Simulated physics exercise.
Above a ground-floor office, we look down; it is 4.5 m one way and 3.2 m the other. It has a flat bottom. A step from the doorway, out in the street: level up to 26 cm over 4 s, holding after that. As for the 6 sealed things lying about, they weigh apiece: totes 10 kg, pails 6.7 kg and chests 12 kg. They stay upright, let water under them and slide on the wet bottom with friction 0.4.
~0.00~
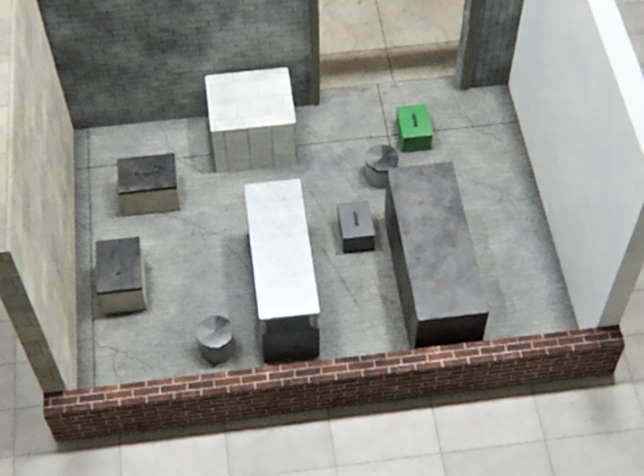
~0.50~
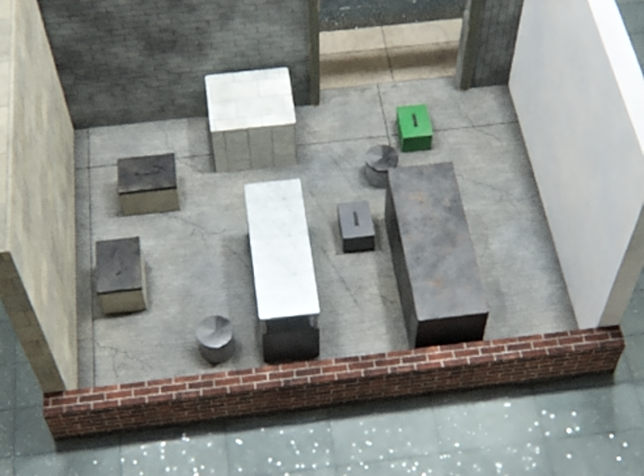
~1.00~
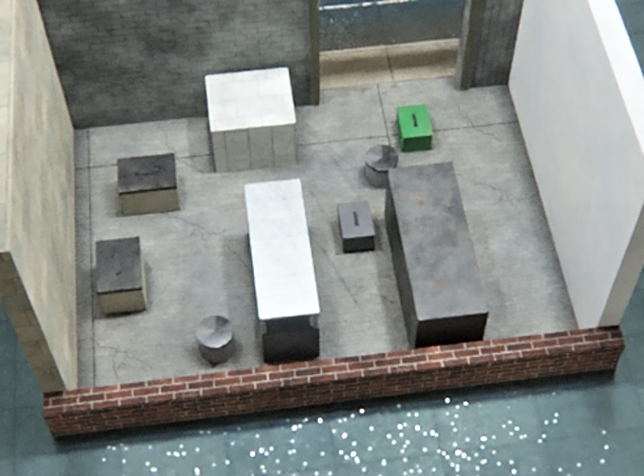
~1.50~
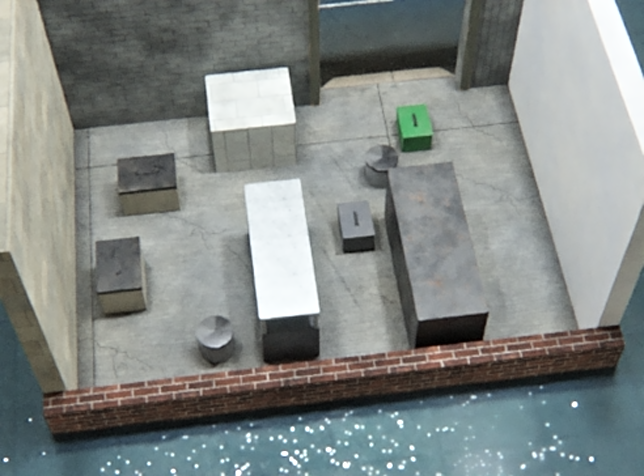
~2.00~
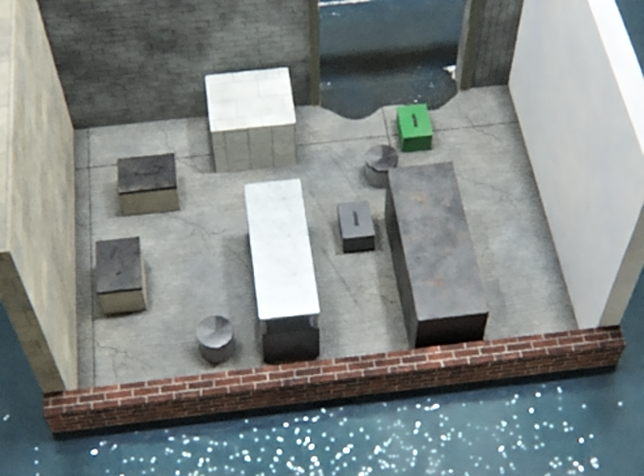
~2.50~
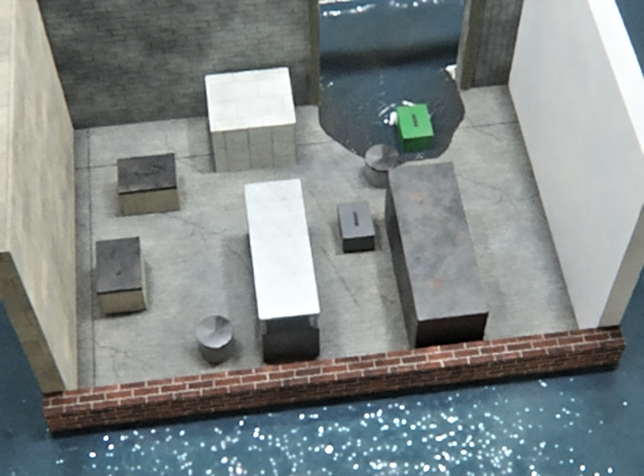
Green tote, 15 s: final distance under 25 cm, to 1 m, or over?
Over.
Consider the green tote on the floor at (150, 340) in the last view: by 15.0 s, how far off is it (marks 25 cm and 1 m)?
Result: It drifts only slightly.
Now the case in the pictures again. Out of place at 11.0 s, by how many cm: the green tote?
Displacement near 120 cm.
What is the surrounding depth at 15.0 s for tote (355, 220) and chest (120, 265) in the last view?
Depth approx. 24 cm / 20 cm.
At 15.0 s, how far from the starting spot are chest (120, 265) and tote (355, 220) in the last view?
Shifts: 60 cm / 120 cm.
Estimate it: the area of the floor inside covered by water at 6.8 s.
My estimate is roughly 11.0 m2.
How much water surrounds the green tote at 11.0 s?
18 cm, roughly.
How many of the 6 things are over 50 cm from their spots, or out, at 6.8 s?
The number comes to 3.
After 3.5 s the green tote is near (437, 160), 0.5 m from its start, aground; 0 afloat.
After 6.8 s the green tote is near (491, 270), 1.9 m from its start, afloat; 3 afloat.
After 11.0 s the green tote is near (504, 185), 1.2 m from its start, afloat; 6 afloat.
After 15.0 s the green tote is near (533, 224), 1.7 m from its start, afloat; 6 afloat.
